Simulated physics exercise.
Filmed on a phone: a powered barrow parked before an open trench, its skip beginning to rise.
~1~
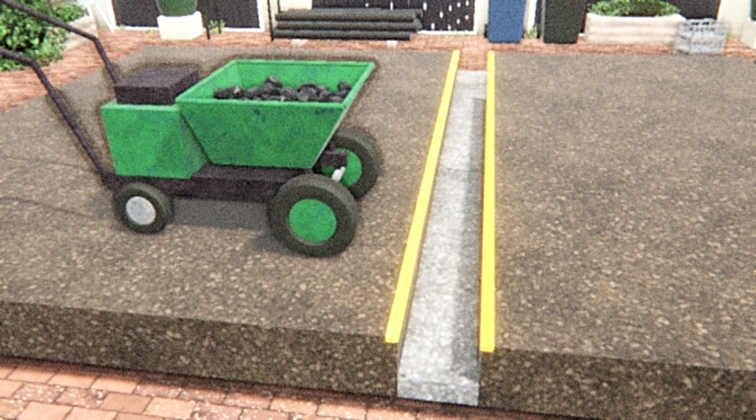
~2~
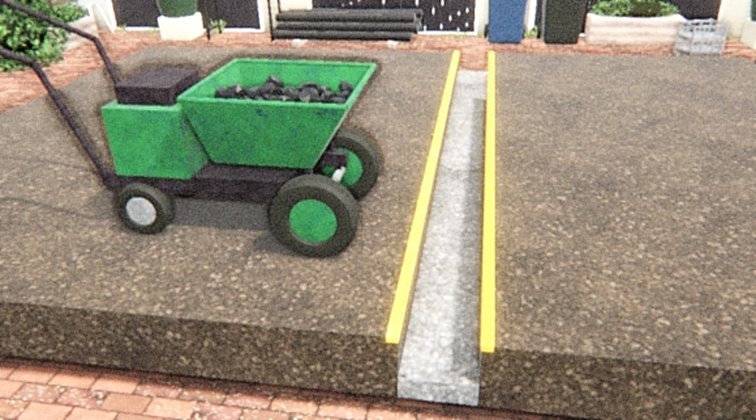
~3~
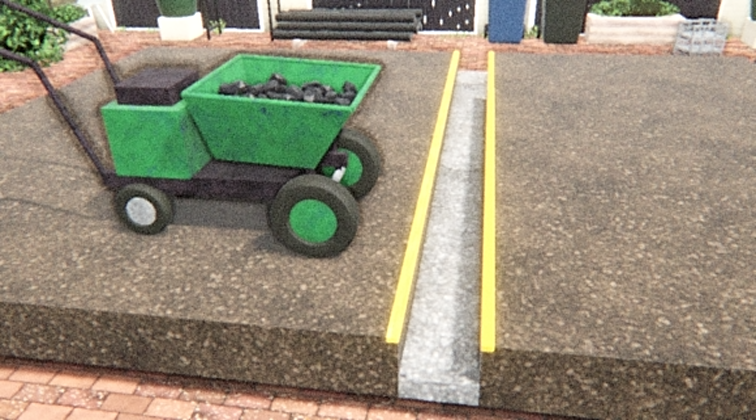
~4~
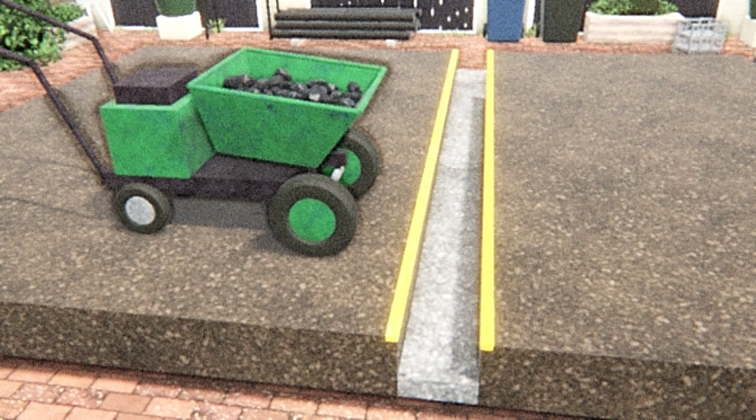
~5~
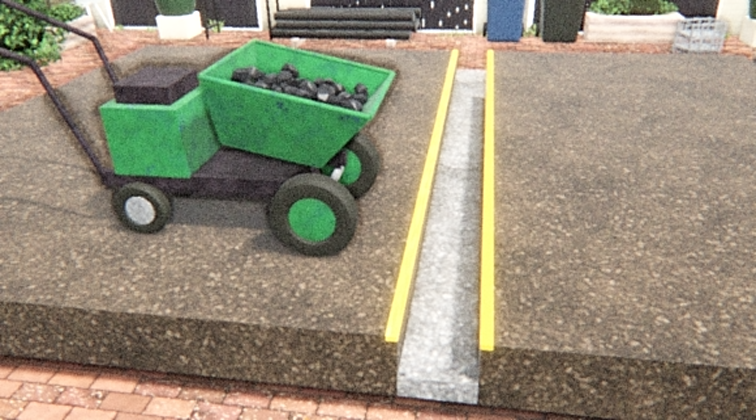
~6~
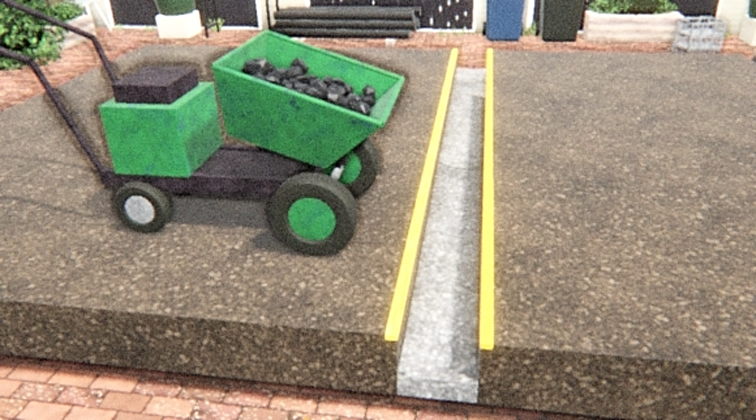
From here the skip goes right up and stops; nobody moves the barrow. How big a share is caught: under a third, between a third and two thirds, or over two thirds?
The trench takes more than two thirds.
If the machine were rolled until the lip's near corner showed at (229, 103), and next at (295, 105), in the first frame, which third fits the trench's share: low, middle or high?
The first try: Under a third. The second: Beyond two thirds.
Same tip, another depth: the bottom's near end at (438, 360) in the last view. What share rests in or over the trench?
Some 60 per cent.
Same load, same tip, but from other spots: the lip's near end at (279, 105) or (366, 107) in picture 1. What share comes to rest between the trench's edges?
Roughly 60 per cent, and 70 per cent.
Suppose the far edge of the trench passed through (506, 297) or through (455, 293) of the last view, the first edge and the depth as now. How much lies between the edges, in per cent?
The first gives 100 %, the second 20 %.
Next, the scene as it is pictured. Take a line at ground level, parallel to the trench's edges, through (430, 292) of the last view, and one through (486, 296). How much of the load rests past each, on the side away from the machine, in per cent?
Near 80 % and 10 %.
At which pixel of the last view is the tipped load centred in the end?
At about (456, 250).
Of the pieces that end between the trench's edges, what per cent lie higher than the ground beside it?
Close to 5 per cent.
Just after the last frame, skip tipped steeply; every one in the skip.
A moment on, skip tipped right over; the larger part in the skip; roughly a quarter in or heaped over the trench; just a few beyond it.
Further on, skip tipped right over; about a tenth in the skip; the larger part in or heaped over the trench; about a tenth beyond it.
When it is over, skip tipped right over; the larger part in or heaped over the trench; about a tenth beyond it.
